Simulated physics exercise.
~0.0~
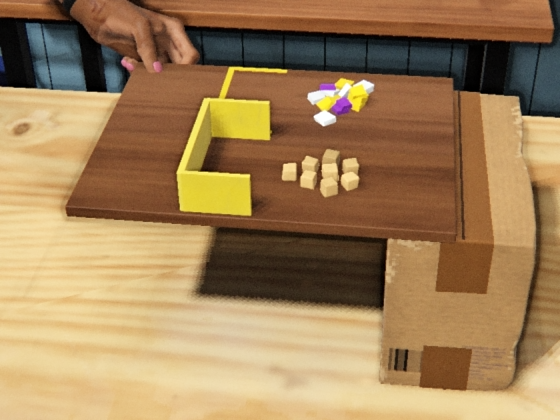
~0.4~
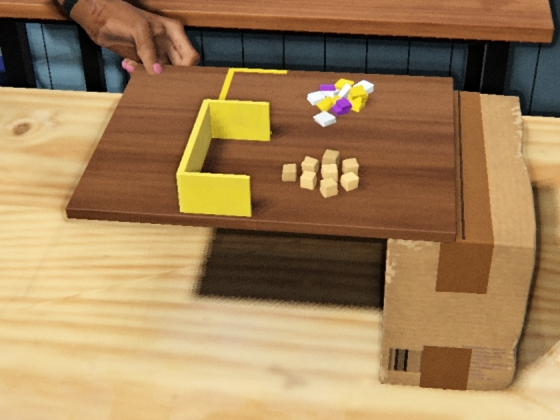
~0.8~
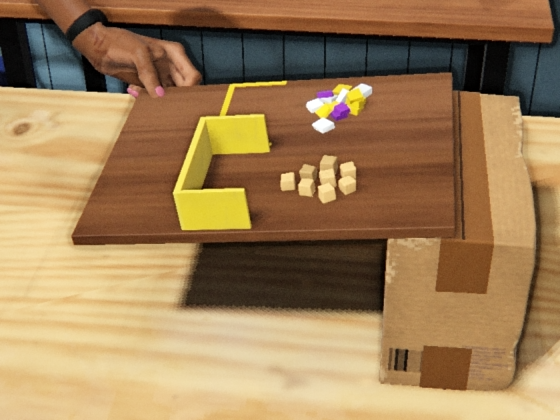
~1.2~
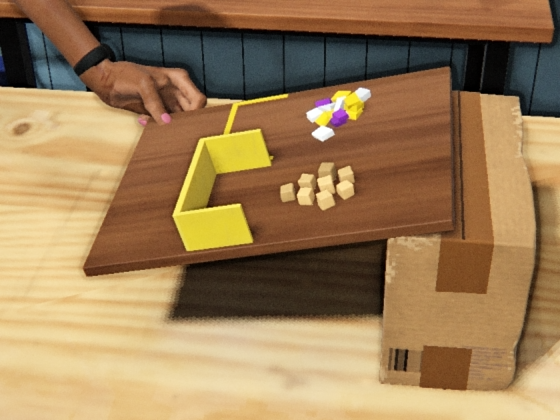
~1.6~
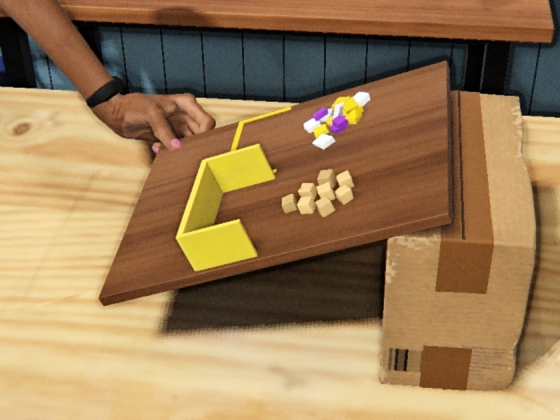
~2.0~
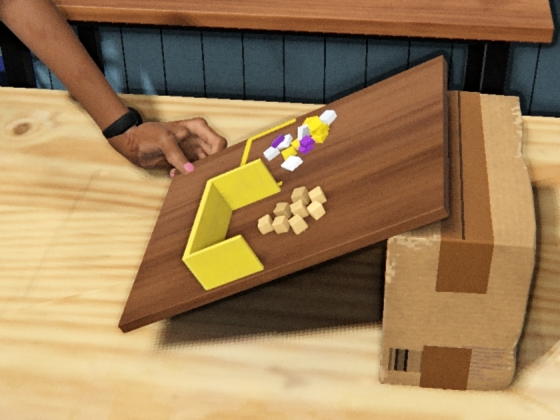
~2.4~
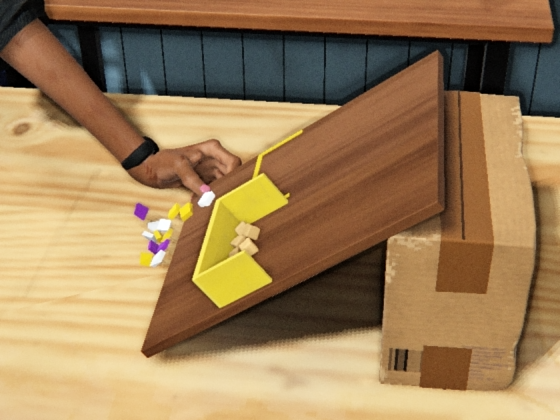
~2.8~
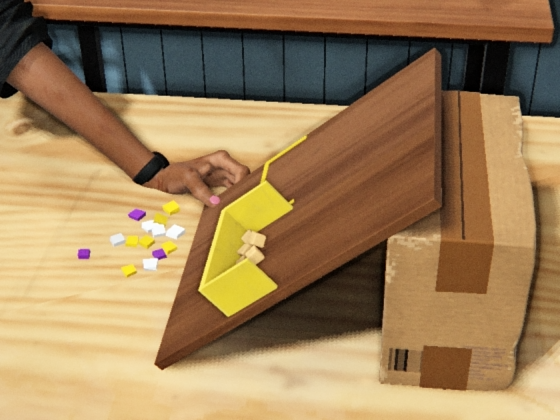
A brown board carrying a cluster of small tan cubes and a pile of white, yellow and purple pieces lies nearly level, its right end on a cardboard box and its far left edge held by a hand. The hand lowers the left end, and the board tilts more and more steeply while both groups stay put. Then both begin sliding down to the left. The tan cubes run into the tall yellow bar and stop, while the colourful pieces pass the low yellow strip and spill off the board. Finally, the cubes sit gathered behind their bar, and the bright pieces lie scattered across the wooden counter.
